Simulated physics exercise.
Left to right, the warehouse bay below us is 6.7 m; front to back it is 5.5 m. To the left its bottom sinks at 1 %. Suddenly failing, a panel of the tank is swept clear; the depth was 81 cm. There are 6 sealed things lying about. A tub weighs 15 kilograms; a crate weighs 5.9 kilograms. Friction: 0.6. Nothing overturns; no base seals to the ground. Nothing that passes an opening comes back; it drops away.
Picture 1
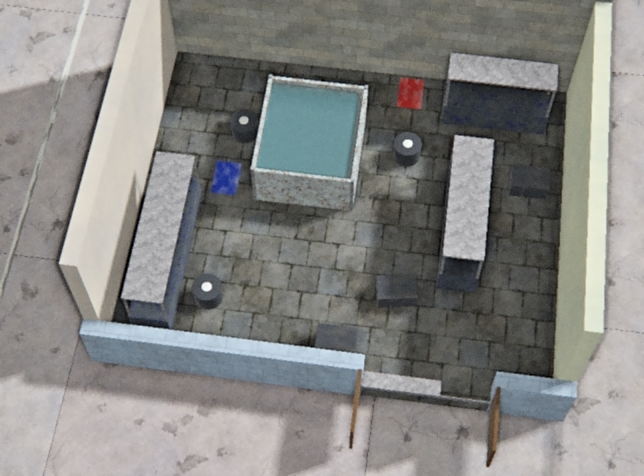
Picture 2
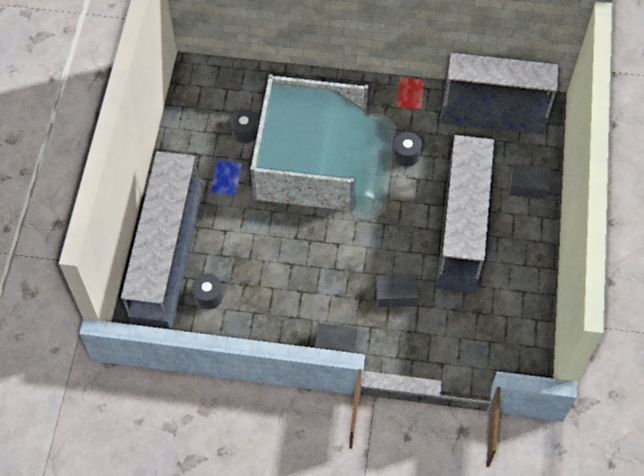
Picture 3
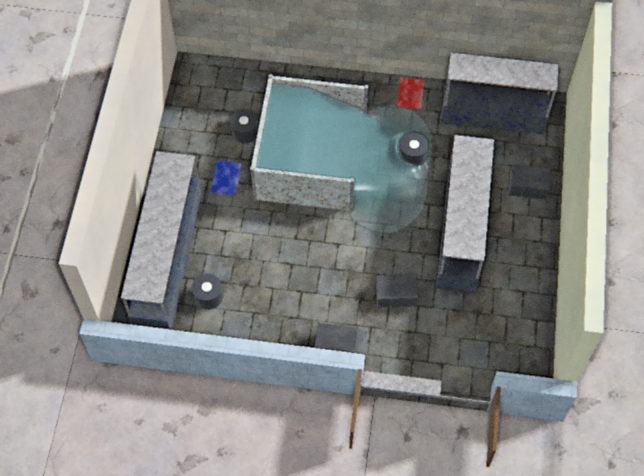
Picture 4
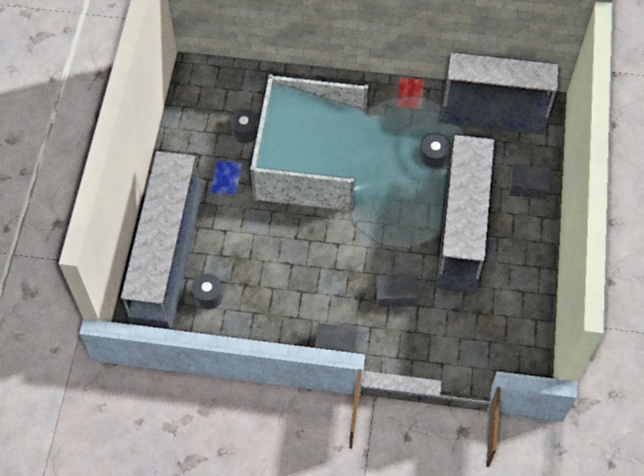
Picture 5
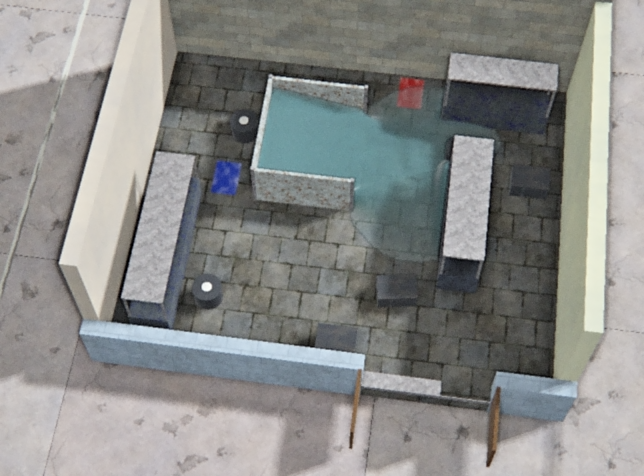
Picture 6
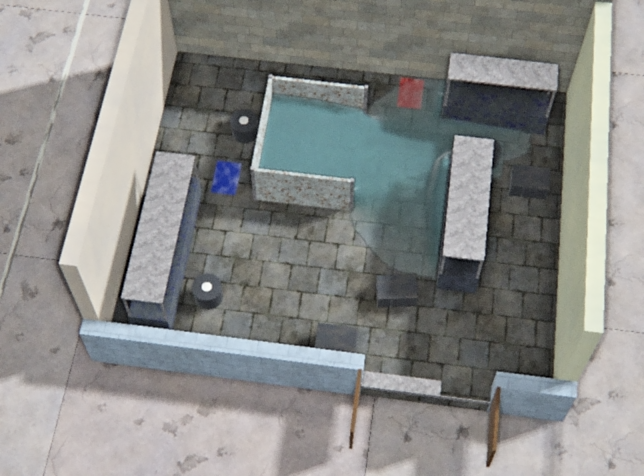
Water stands in a square stone-walled tank inside a walled, paved bay, until the tank's right side opens and the water pours out across the floor. The spreading sheet surrounds a dark round tub and pushes it rightward behind a long bench, thinly covering the red patch and reaching past the bench.
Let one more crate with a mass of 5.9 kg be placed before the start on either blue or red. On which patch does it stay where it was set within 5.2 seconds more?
On blue.
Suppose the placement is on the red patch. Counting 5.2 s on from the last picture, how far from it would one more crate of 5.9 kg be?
Roughly 350 cm.
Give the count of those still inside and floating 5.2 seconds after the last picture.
My tally comes to 2.
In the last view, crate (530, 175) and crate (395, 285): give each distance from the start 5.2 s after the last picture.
In order, washed out for the first and 250 cm for the second.
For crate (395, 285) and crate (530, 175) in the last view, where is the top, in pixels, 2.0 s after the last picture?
Estimated pixels: (285, 314) and (492, 286).
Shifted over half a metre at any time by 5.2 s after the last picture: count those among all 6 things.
The answer here is 4.
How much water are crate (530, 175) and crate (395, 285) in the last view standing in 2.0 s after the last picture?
Depth approx. 3 cm / 5 cm.
Then, 0.5 s after the last picture on blue it would be 0 cm off in 0 cm of water; on red it would be 5 cm off in 6 cm of water.
Then, 2.0 s after the last picture on blue it would be 0 cm off in 0 cm of water; on red it would be 59 cm off in 4 cm of water.
Then, 3.4 s after the last picture on blue it would be 0 cm off in 0 cm of water; on red it would be 160 cm off in 7 cm of water.
Then, 5.2 s after the last picture on blue it would be 0 cm off in 2 cm of water; on red it would be 373 cm off in 13 cm of water.
